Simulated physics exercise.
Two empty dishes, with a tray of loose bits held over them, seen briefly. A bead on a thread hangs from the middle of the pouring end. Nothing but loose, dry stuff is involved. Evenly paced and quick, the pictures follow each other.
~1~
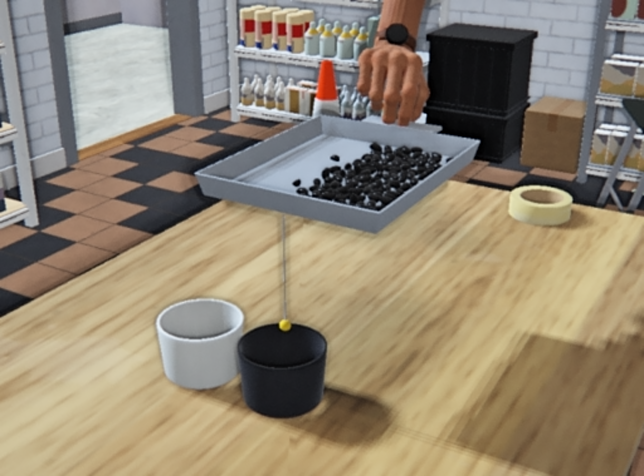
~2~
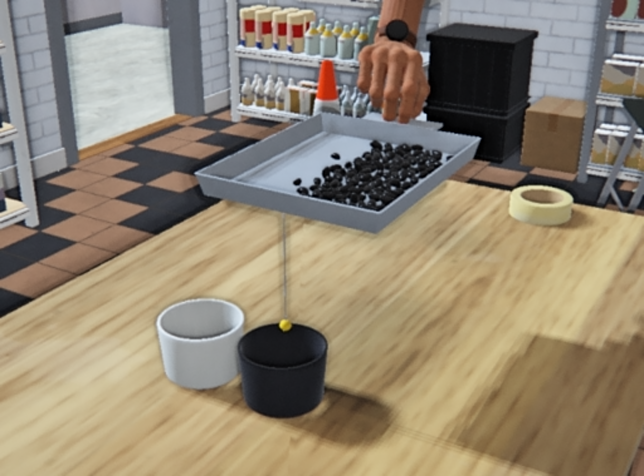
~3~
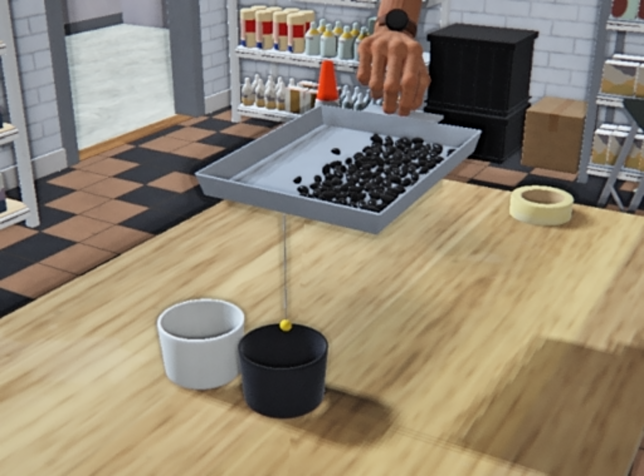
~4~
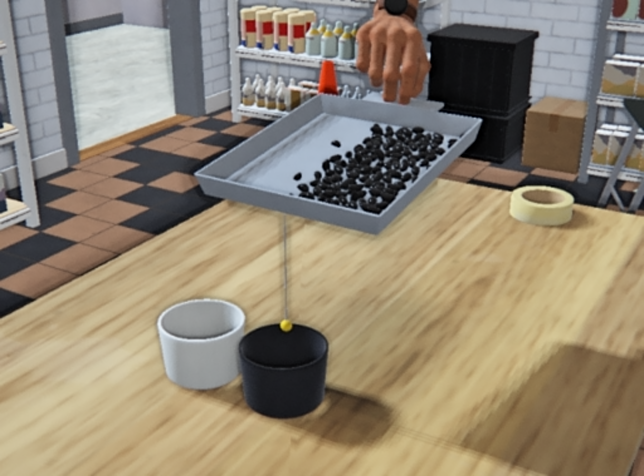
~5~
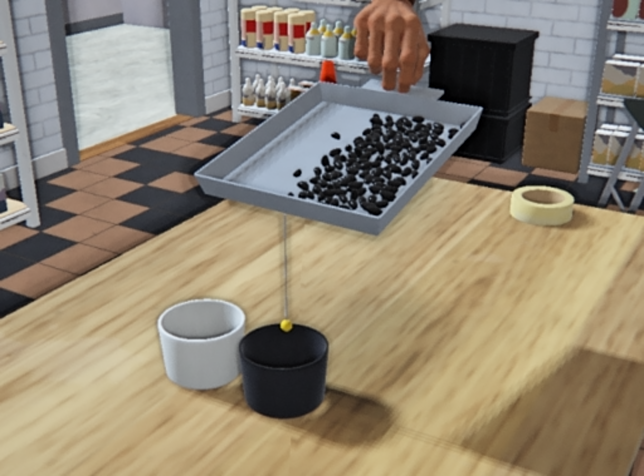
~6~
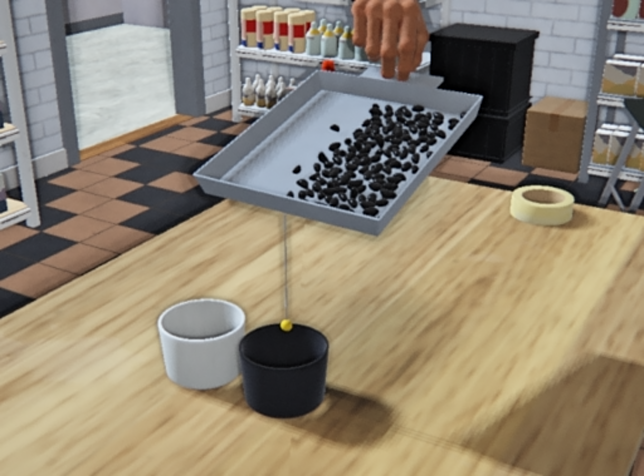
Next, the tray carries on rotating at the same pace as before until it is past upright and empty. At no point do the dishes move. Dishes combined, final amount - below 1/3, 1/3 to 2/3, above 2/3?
The dishes will not reach a third of the load.
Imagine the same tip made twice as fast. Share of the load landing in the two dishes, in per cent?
Roughly 10 percent.
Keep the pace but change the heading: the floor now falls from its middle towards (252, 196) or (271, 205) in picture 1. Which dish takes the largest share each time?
Case 1 - the one at left; case 2 - the one at left.
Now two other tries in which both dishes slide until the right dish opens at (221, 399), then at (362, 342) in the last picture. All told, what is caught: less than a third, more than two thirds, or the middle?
For the first spot it's below one third, and for the next one it's less than a third.
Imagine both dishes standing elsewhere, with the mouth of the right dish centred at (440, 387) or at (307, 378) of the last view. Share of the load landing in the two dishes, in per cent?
I'd say about 0 percent, followed by about 60 percent.
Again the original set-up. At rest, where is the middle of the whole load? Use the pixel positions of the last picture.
The centre ends up roughly at (261, 461).
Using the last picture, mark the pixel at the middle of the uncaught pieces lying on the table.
About (264, 463) in the last picture.
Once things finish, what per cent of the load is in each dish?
For the left dish 0 %, for the right dish 0 %.
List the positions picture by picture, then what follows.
The first picture shows corners of the pouring end (203, 173) and (377, 210), level; middle of the load (375, 180), black beans; left dish (175, 359); right dish (258, 387); bead on its thread (285, 325).
The second picture shows corners of the pouring end (203, 172) and (377, 210), level; middle of the load (375, 179).
The third picture shows corners of the pouring end (203, 173) and (377, 211), tipped barely, level across its low end; middle of the load (376, 176).
The fourth picture shows corners of the pouring end (203, 173) and (377, 212), tipped a little, level across its low end; middle of the load (376, 170).
The fifth picture shows corners of the pouring end (202, 173) and (376, 214), tipped a little, level across its low end; middle of the load (376, 165).
The sixth picture shows corners of the pouring end (202, 173) and (376, 215), tipped a little, level across its low end; middle of the load (375, 159); left dish (177, 359); right dish (260, 387).
Just after the last frame, tray tipped steeply; almost all on the tray; just a few in the air.
A moment on, tray tipped past a quarter turn; roughly a third on the tray; just a few in the right dish; about a tenth outside both; roughly half in the air.
Further on, tray tipped past a quarter turn; just a few in the right dish; almost all outside both.
When it is over, tray tipped past a quarter turn; just a few in the right dish; not one in the left dish; almost all outside both.
